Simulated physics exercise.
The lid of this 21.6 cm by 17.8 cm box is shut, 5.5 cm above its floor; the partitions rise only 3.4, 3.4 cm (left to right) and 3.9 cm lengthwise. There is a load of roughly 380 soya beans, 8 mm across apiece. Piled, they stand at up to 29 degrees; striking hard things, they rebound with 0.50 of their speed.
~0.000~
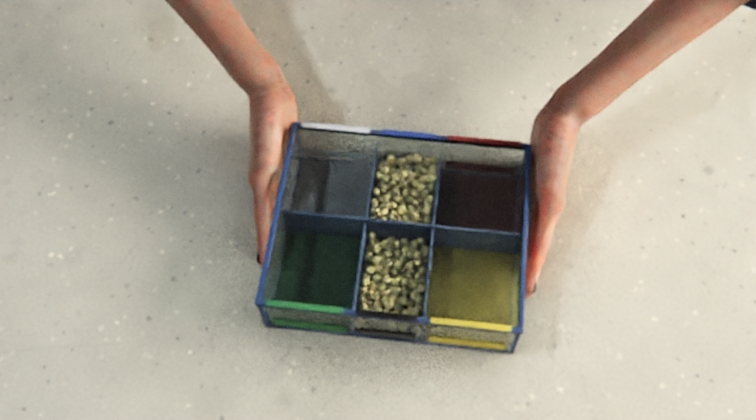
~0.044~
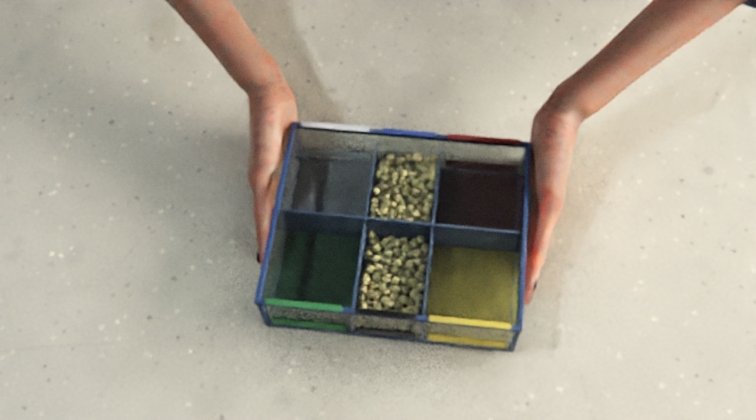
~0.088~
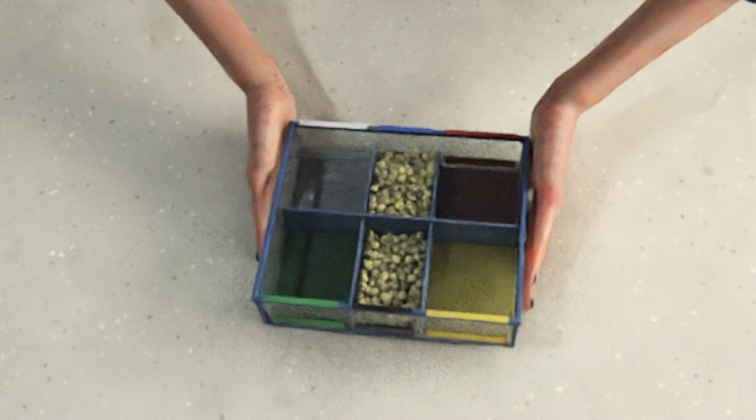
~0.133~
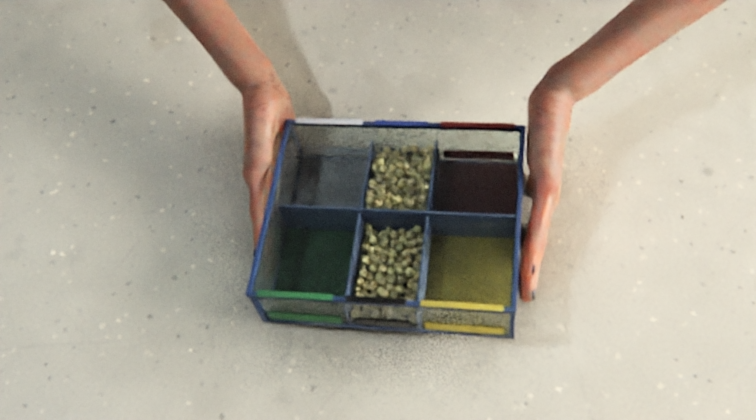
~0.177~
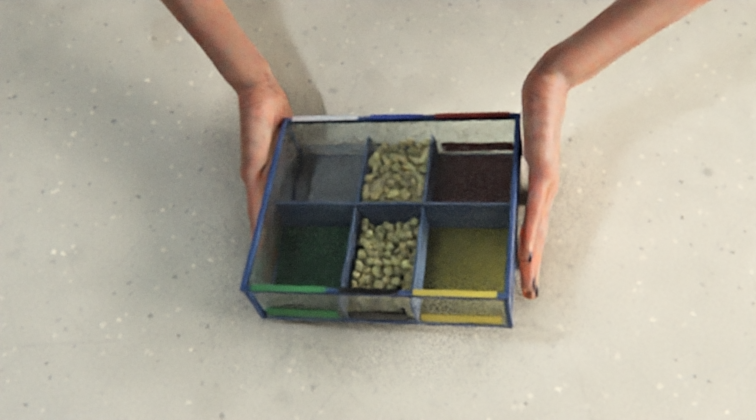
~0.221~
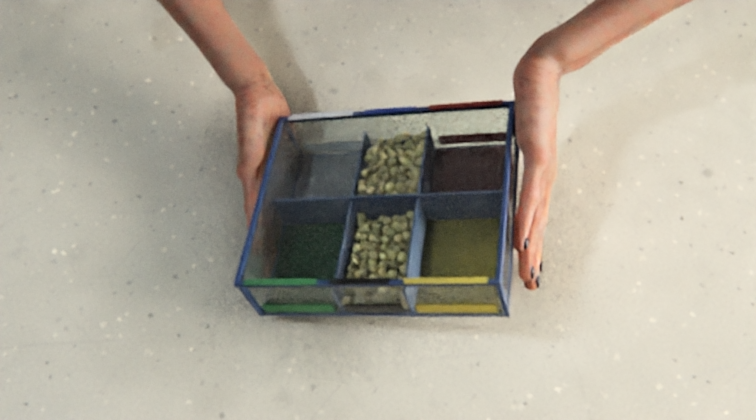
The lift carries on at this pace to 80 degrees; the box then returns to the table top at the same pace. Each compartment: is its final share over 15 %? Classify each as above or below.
Classification: Red below, blue above, green below, yellow below, white above, black above.
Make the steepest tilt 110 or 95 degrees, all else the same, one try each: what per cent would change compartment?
Close to 85 in a hundred first, and 70 in a hundred second.
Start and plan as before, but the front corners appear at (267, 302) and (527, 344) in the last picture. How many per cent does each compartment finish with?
Each compartment ends with this per cent: Red 5, blue 35, green 0, yellow 25, white 0 and black 35.
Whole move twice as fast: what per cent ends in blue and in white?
Result in per cent: Blue 40; white 25.
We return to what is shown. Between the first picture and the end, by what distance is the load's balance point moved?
Roughly 4.0 cm.
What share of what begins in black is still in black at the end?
Fraction kept: Approx. 60 %.
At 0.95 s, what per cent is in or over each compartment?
Red 0 %, blue 45 %, green 5 %, yellow 0 %, white 10 %, black 40 %.
Then, at 0.95 s, tilt 80 degrees; blue 45 %, green 5 %, white 10 %, black 40 %.
After 1.44 s, tilt 34 degrees; blue 35 %, green 10 %, white 30 %, black 25 %.
After 1.99 s, tilt 0 degrees; blue 35 %, green 10 %, white 30 %, black 25 %.
At rest (2.4 s), red 0 %, blue 35 %, green 10 %, yellow 0 %, white 30 %, black 25 %.
